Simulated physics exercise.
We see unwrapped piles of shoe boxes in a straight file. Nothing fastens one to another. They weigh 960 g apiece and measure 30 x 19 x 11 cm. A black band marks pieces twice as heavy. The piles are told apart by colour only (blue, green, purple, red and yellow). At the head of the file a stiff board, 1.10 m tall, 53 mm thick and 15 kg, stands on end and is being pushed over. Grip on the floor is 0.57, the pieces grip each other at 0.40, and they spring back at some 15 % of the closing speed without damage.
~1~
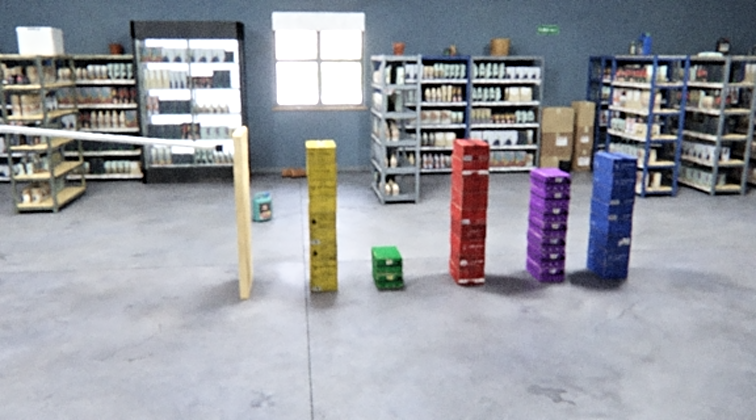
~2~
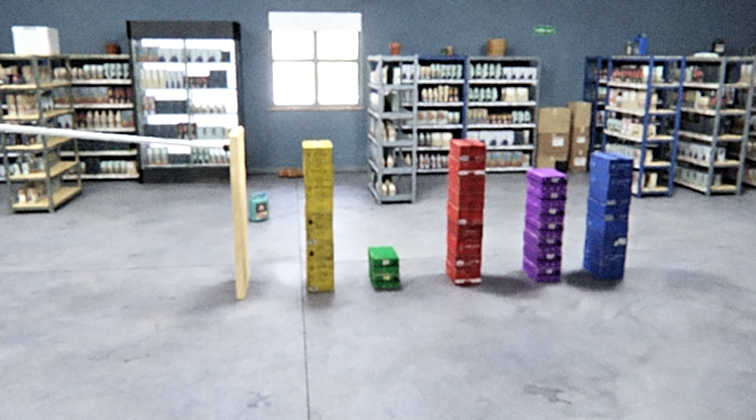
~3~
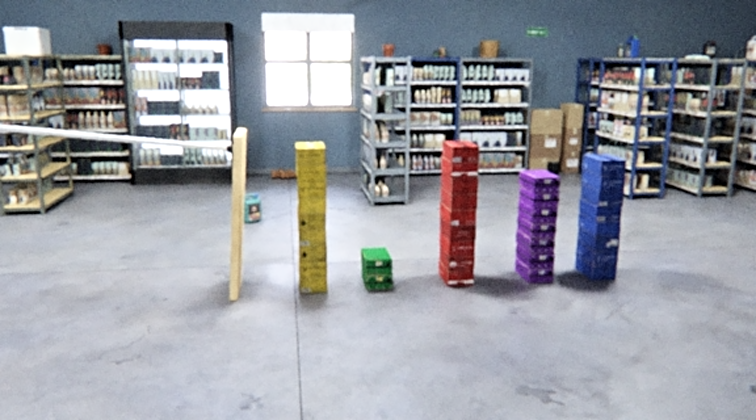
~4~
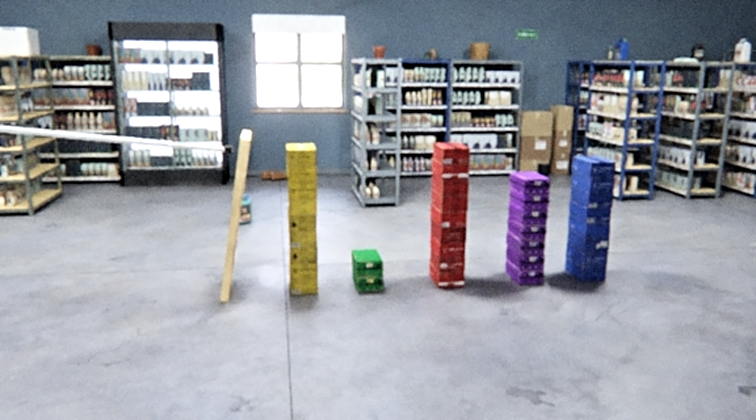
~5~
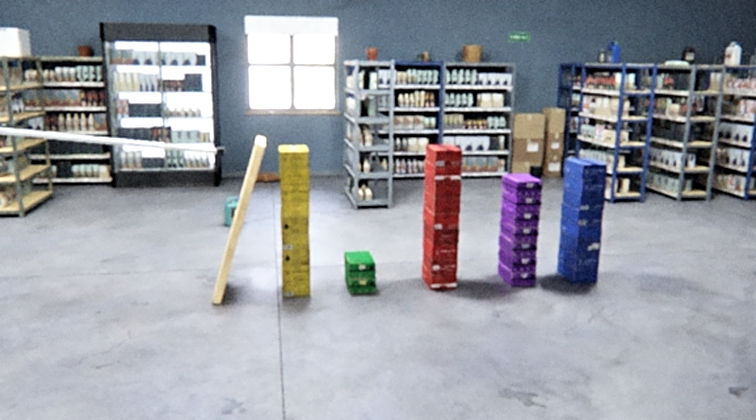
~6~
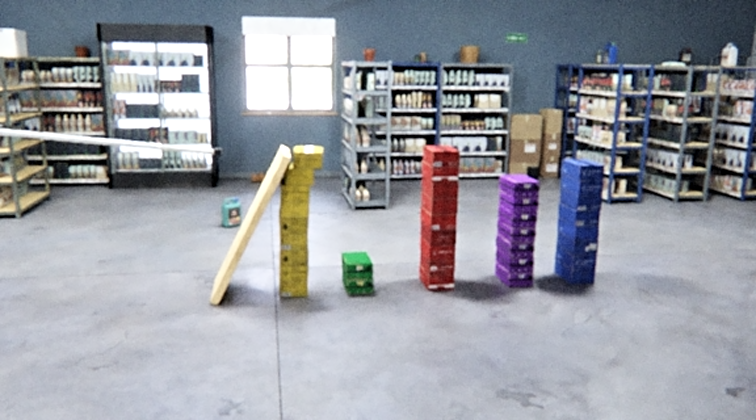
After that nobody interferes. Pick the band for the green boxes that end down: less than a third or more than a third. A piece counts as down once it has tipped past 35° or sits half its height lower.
Ending down: Fewer than one in three.
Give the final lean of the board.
About 65°.
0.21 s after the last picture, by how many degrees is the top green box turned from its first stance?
Some 0°.
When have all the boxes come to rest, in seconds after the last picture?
At about 2.5 s.
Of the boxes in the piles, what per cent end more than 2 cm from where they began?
65 per cent.
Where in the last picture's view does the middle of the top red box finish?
At about (388, 249).
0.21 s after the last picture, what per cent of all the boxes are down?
0 per cent by then.
Then, 0.21 s after the last picture, board 40° from upright; none of the 2 green boxes down (0 of 35 in all colours); top green box unmoved; top yellow box leaning 16°, 51 mm lower.
Then, 0.43 s after the last picture, board 62° from upright; none of the 2 green boxes down (8 of 35 in all colours); top green box unmoved; top yellow box leaning 52°, 35 cm lower.
Then, 0.93 s after the last picture, board 64° from upright; none of the 2 green boxes down (8 of 35 in all colours); top green box shifted 54 mm; top red box leaning 25°.
Then, 1.51 s after the last picture, board 64° from upright; none of the 2 green boxes down (17 of 35 in all colours); top green box shifted 55 mm; top red box upside down.
At rest, board 64° from upright; none of the 2 green boxes down (16 of 35 in all colours); top green box shifted 56 mm; top red box on its side. That is 0 per cent. As the last picture would show them, middles, top green box near (364, 265), top red box near (388, 249).
